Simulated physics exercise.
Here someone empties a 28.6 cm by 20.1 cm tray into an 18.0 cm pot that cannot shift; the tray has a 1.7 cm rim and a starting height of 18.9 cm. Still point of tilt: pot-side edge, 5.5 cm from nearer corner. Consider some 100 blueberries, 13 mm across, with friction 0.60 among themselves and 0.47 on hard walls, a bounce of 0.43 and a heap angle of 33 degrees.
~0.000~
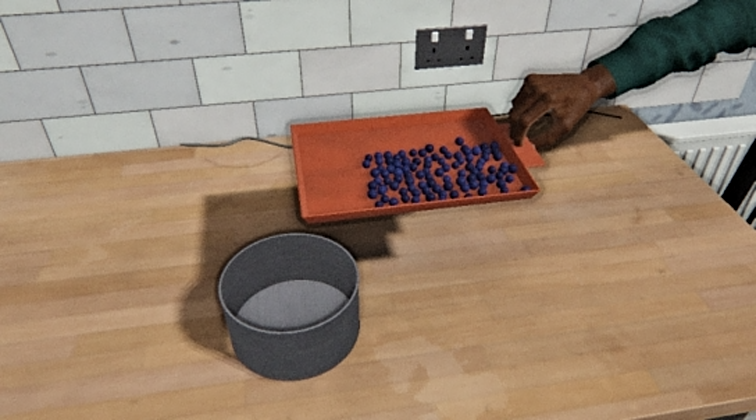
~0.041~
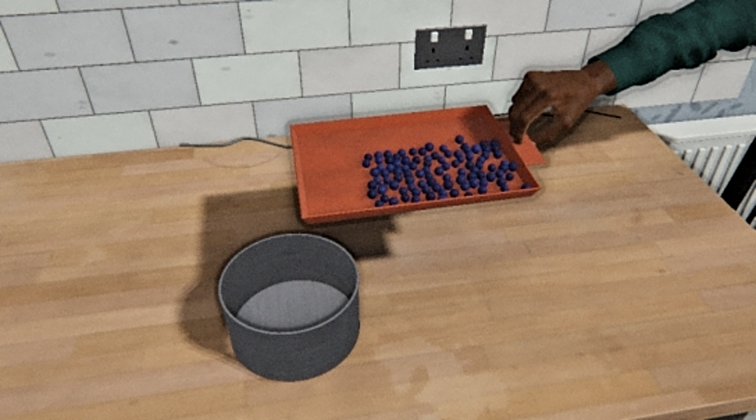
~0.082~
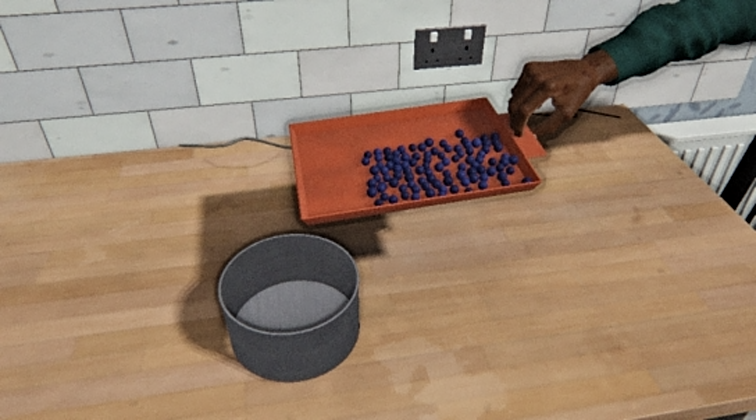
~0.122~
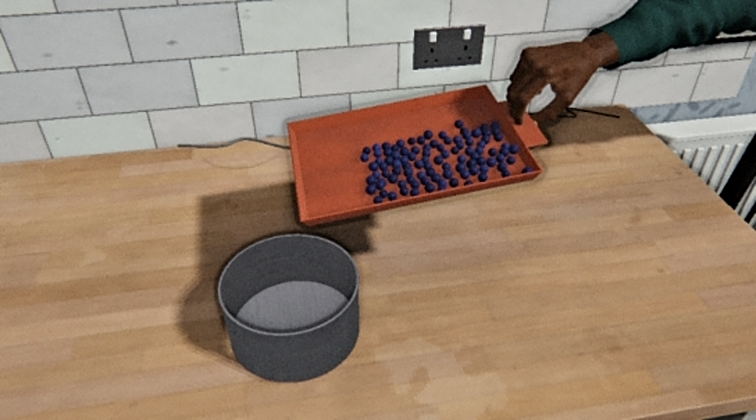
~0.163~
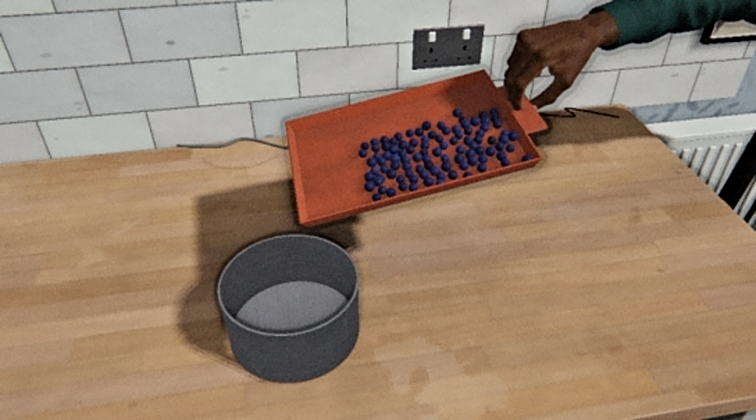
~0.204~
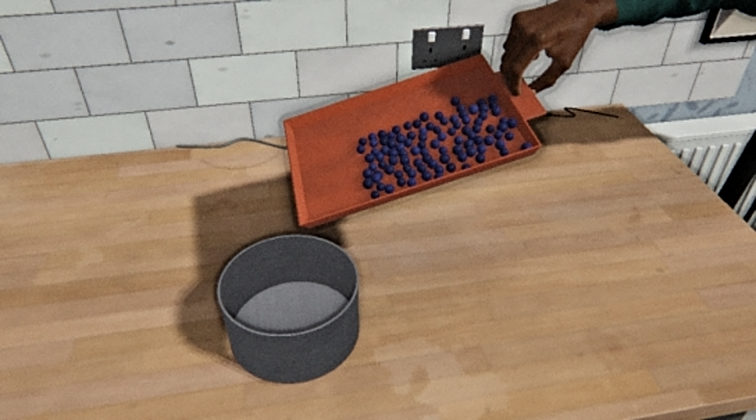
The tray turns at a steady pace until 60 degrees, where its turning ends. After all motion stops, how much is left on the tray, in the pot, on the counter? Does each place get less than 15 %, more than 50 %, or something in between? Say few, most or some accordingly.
Tray: Some. Pot: Most. Counter: Few.
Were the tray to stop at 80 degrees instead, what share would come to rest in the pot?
Around 95 %, I reckon.
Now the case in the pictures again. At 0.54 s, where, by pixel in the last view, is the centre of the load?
The middle of the load should be near (334, 173) then.
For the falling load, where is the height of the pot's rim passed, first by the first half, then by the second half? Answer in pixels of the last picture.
At roughly (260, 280) first, later on at (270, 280).
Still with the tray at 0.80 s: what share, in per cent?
Close to 30 in a hundred parts of the load.
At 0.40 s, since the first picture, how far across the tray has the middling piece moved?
3 cm.
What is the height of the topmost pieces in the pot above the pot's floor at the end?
Measured height: Approx. 2.5 cm.
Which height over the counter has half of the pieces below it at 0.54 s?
The halfway mark is near 24 cm.
Then, at 0.40 s, tilt 38 degrees; the tray holds 100 %, the pot 0 %.
After 0.54 s, tilt 54 degrees; the tray holds 100 %, the pot 0 %.
After 0.80 s, tilt 60 degrees; the tray holds 30 %, the pot 50 %.
At rest (1.8 s), tray 25 %, pot 70 %, counter 5 %.
